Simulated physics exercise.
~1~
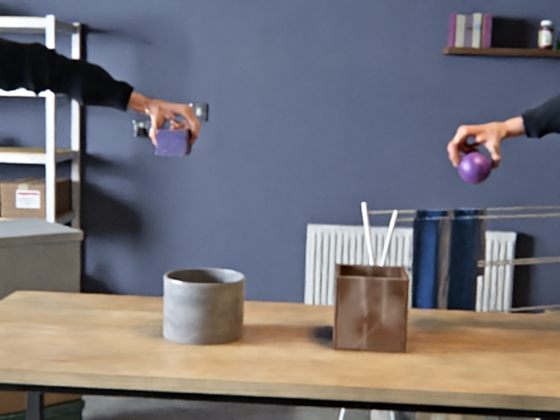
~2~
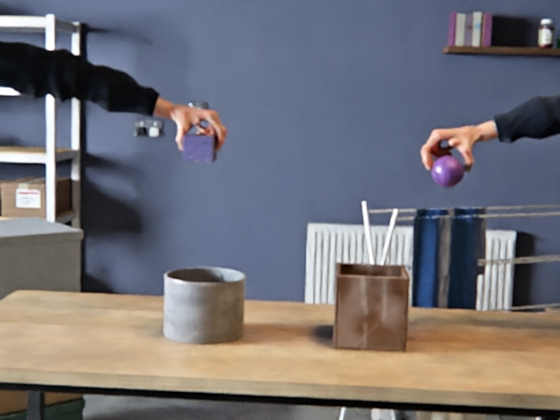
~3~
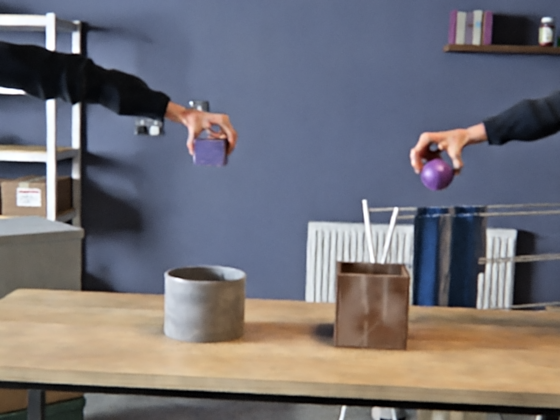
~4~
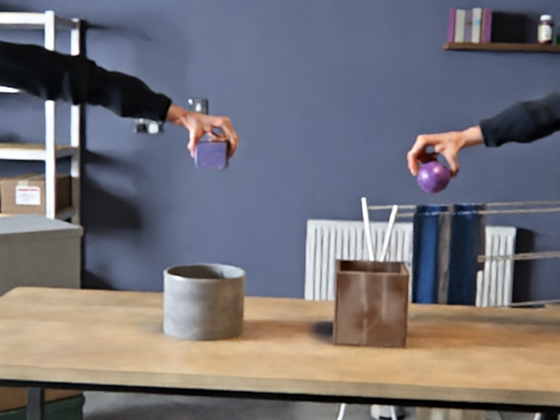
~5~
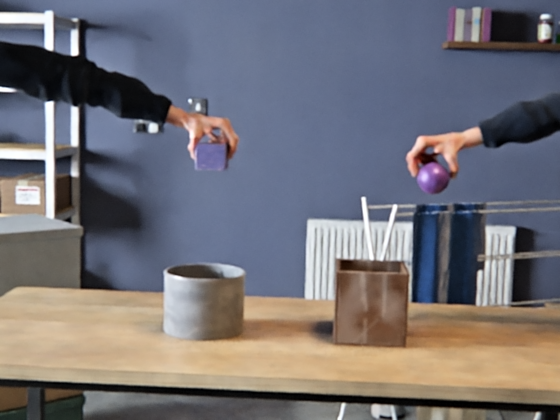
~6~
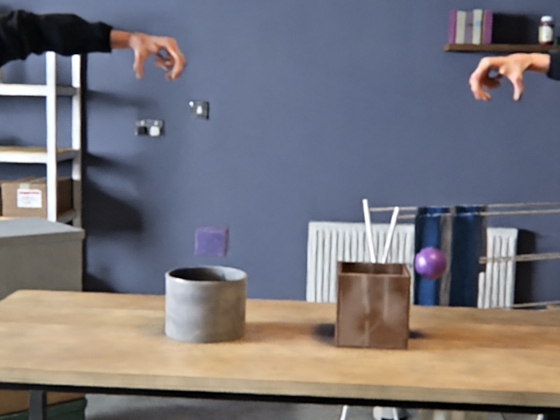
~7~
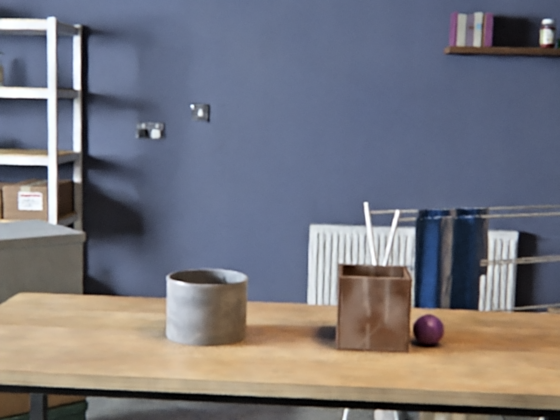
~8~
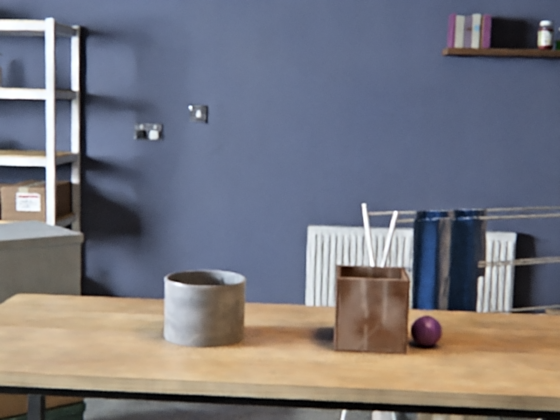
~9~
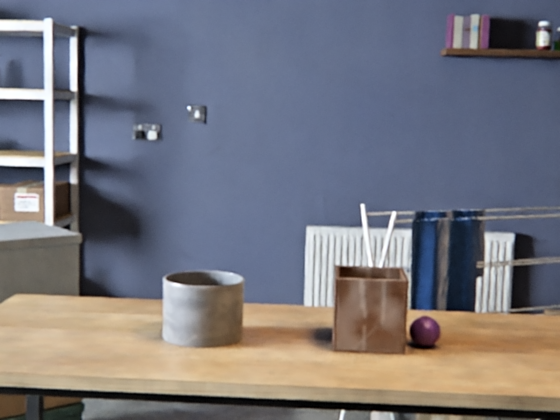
Two hands held a blue block and a purple onion above a wooden table, moved them slightly inward, then let go and drew back. The block dropped into the round grey pot, while the onion landed on the table just right of the brown basket.
